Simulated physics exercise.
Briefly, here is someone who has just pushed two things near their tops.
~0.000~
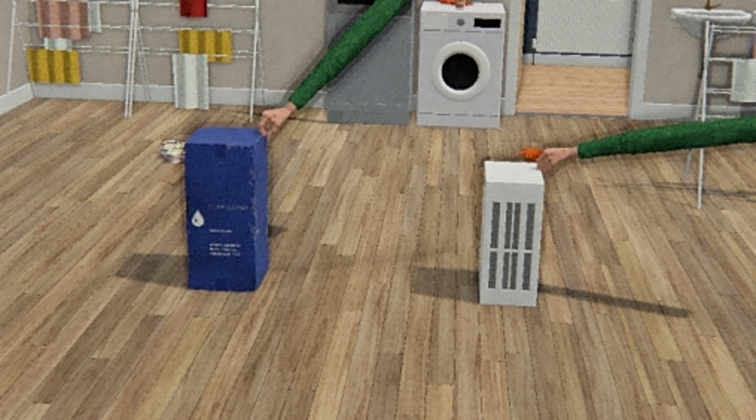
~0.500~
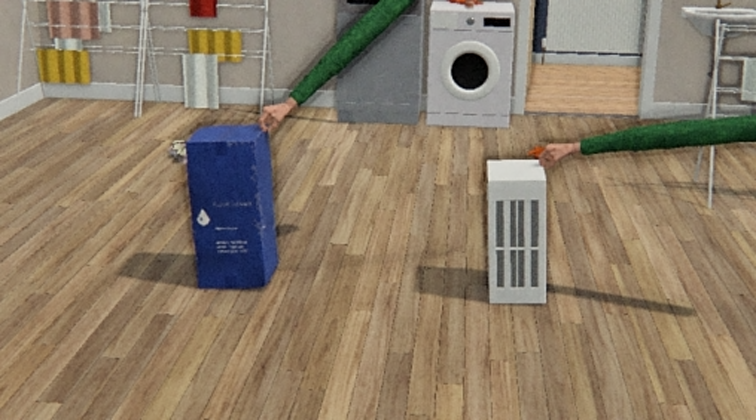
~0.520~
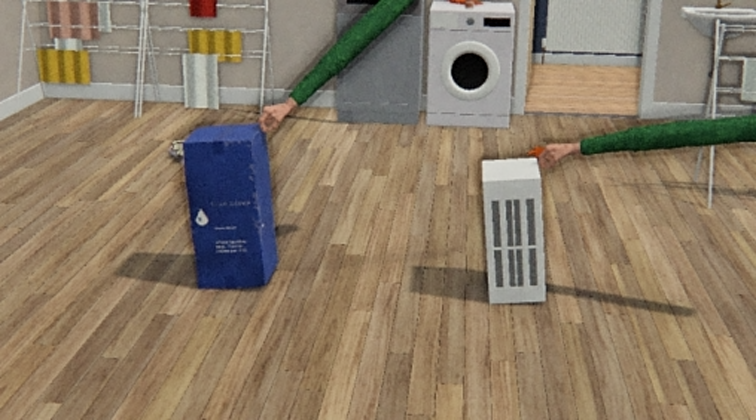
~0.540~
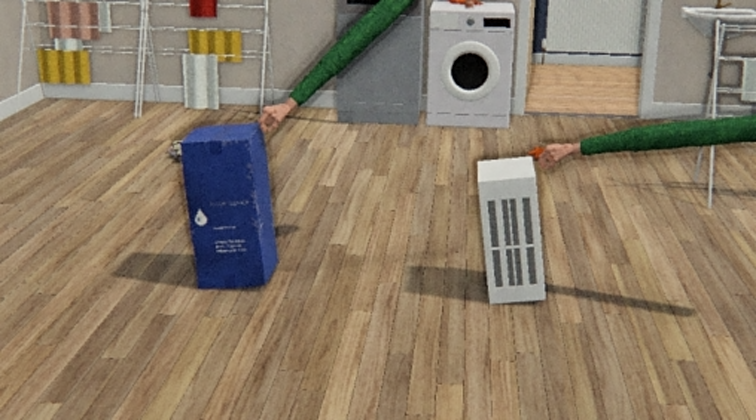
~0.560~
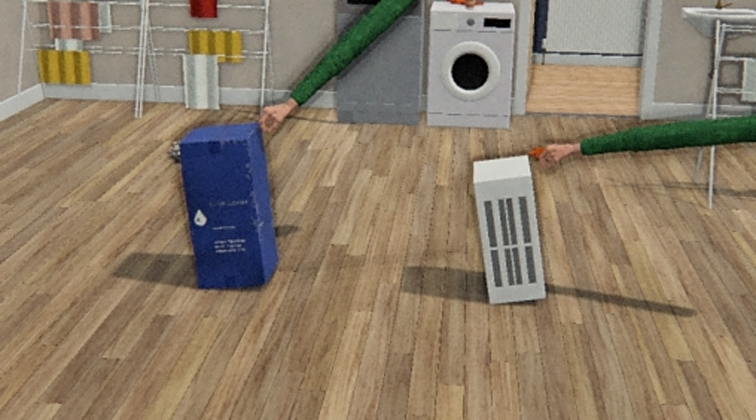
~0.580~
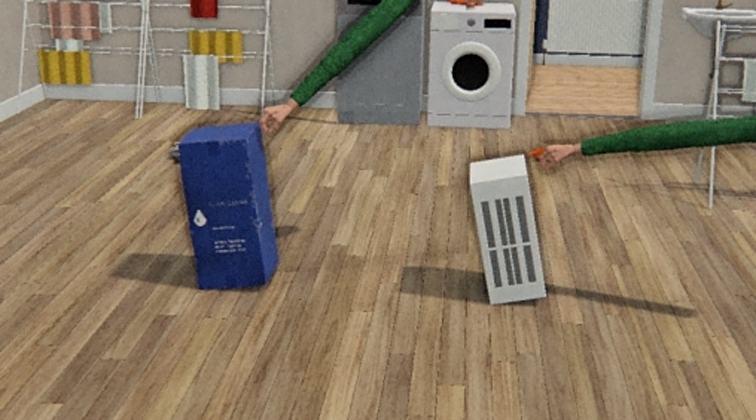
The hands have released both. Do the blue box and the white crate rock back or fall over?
What happens is the blue box recovers while the white crate ends up on its side.
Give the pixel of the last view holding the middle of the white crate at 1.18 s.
Somewhere near (439, 248) in the last view.
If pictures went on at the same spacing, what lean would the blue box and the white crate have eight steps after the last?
You'd see them leaning 6° and 25° respectively.
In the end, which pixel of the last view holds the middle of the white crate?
Look close to (429, 263) and you'll find its middle.
By 0.82 s, blue box upright near (237, 208); white crate 28° off upright near (488, 227).
By 1.04 s, blue box 2° off upright near (242, 208); white crate 49° off upright near (464, 232).
By 1.18 s, blue box upright near (237, 208); white crate 75° off upright near (439, 248).
When it is over (1.8 s), the blue box returns to its base, near (239, 209); the white crate goes down on its side, near (429, 263).
